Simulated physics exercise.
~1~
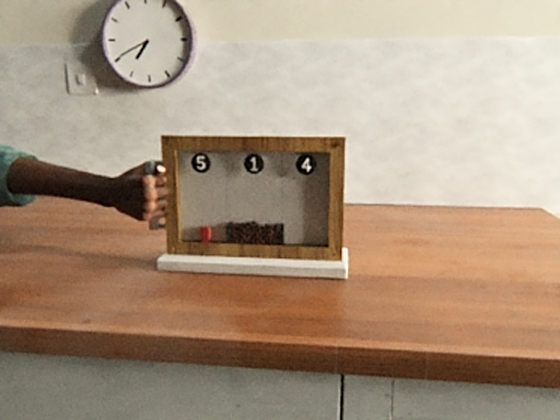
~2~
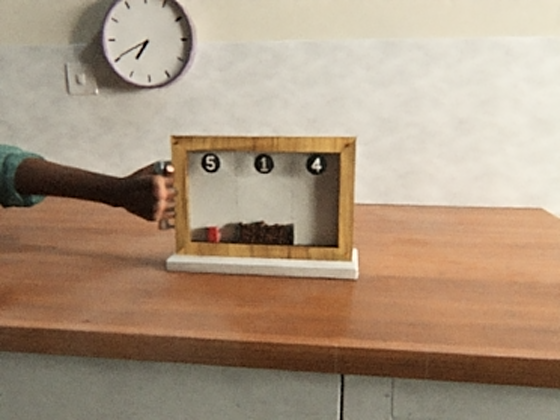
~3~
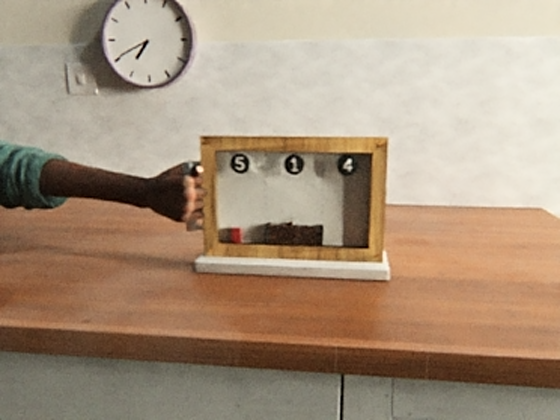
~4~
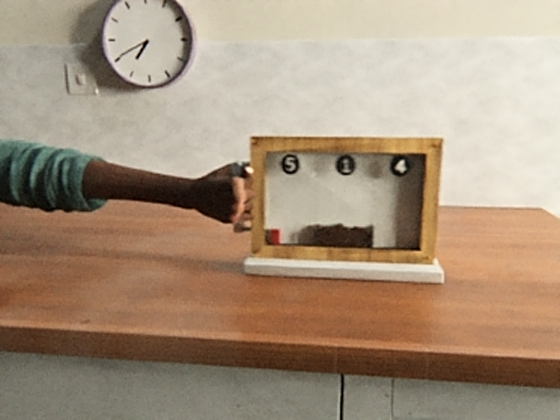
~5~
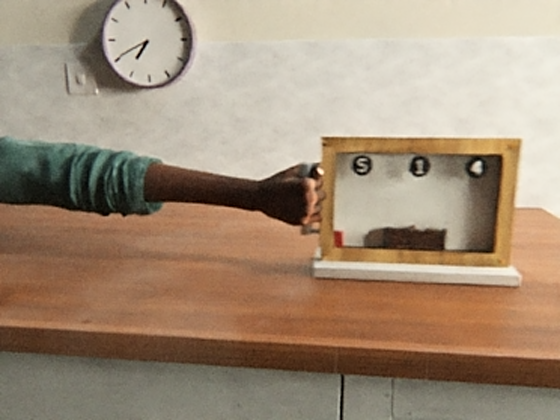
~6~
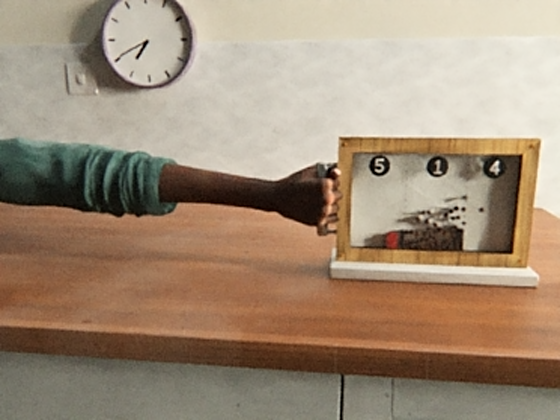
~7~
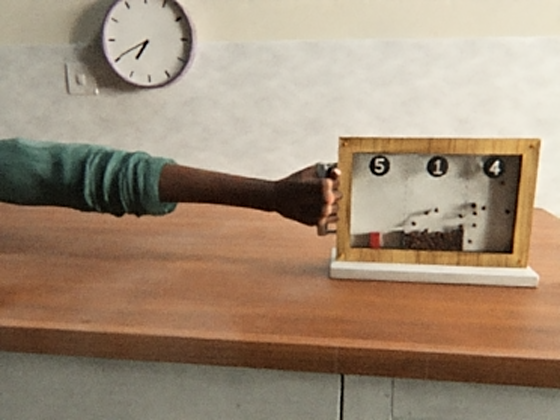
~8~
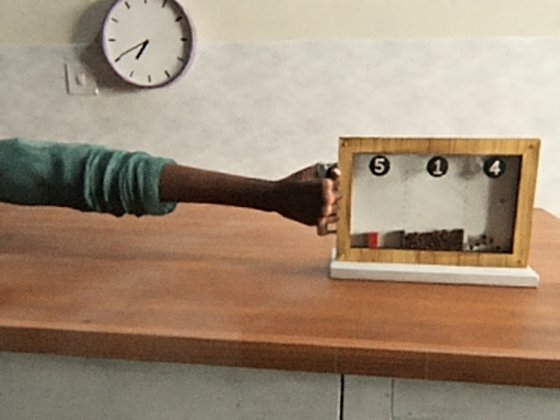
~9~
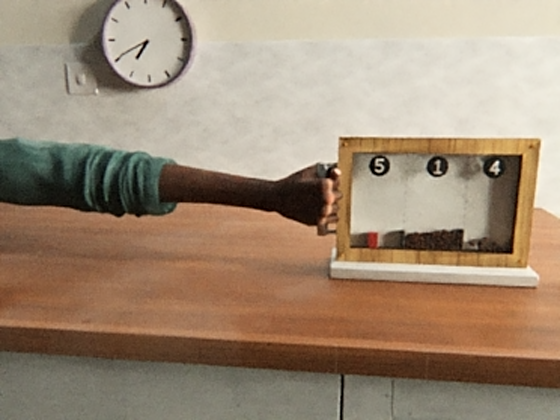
Framed tray pushed right along a wooden counter by hand, stopping abruptly as dark pills scatter and some settle at right.
